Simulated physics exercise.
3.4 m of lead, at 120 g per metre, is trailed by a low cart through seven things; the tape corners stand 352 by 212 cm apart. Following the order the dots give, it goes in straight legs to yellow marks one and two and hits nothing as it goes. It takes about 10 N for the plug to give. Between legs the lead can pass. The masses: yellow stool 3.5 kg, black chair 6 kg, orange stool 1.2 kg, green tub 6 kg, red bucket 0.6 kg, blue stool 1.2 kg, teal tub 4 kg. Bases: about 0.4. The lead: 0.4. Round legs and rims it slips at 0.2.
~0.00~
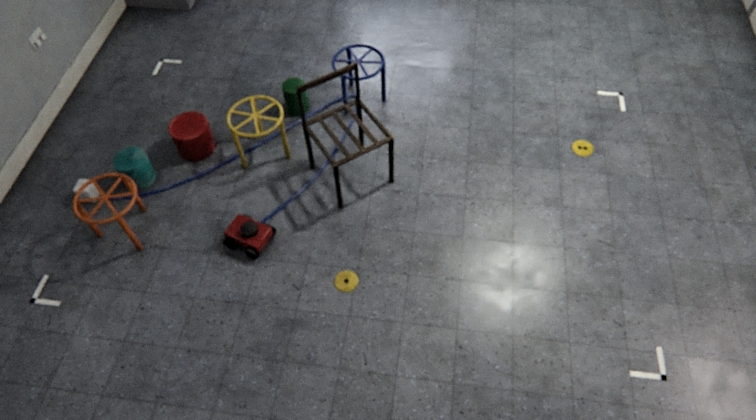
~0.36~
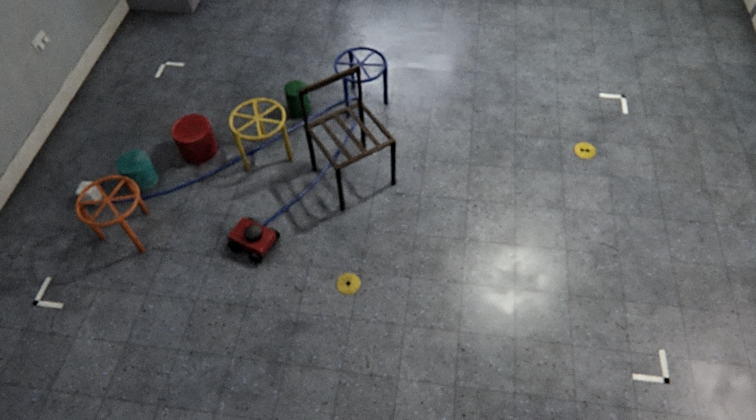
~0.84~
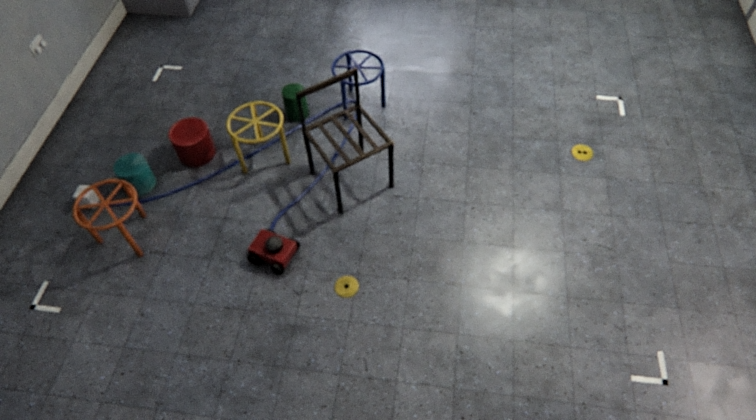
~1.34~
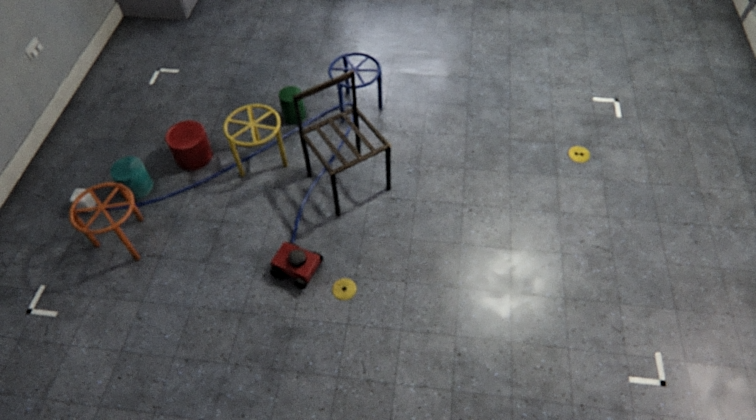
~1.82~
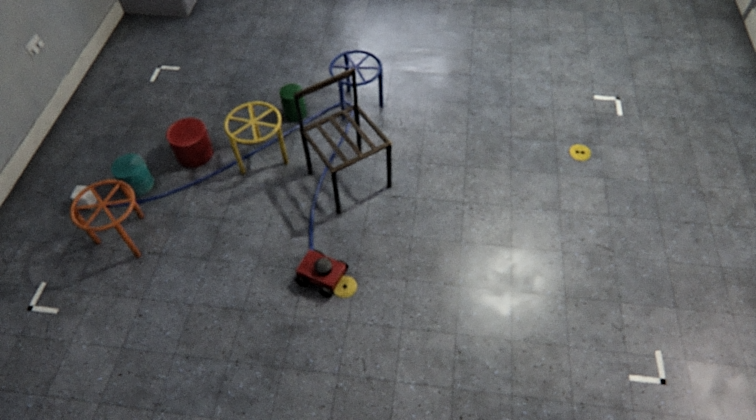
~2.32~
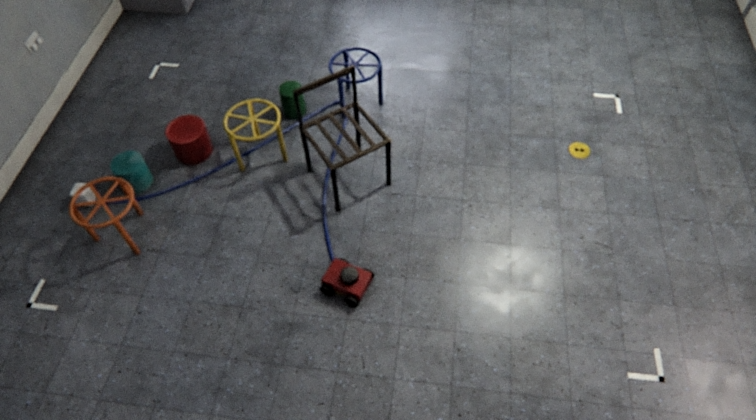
To begin with, a small red cart sits below a dark chair, its blue lead trailing among stools and coloured tubs on a grey tiled floor. It rolls a short way right and slightly downward, drawing the lead along, then covers the nearer yellow disc while the furniture stays put.
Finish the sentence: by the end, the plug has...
By the end, the plug has been pulled out.
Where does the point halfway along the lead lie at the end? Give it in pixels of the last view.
Approximate pixel position: (363, 212).
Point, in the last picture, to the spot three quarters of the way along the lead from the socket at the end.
That spot lies close to pixel (482, 171) in the last view.
By 3.7 s, cart at (410, 245), lead slack at the fixed end; nothing else has moved.
By 5.1 s, cart at (470, 209), 3 N at the fixed end; blue stool 7 cm off its start.
By 6.5 s, cart at (531, 176), 2 N at the fixed end; blue stool 35 cm off its start at (329, 96).
By 7.9 s, cart at (580, 150), plug out; blue stool 53 cm off its start.
By 8.3 s, cart at (580, 149), plug out; blue stool 53 cm off its start at (314, 114).
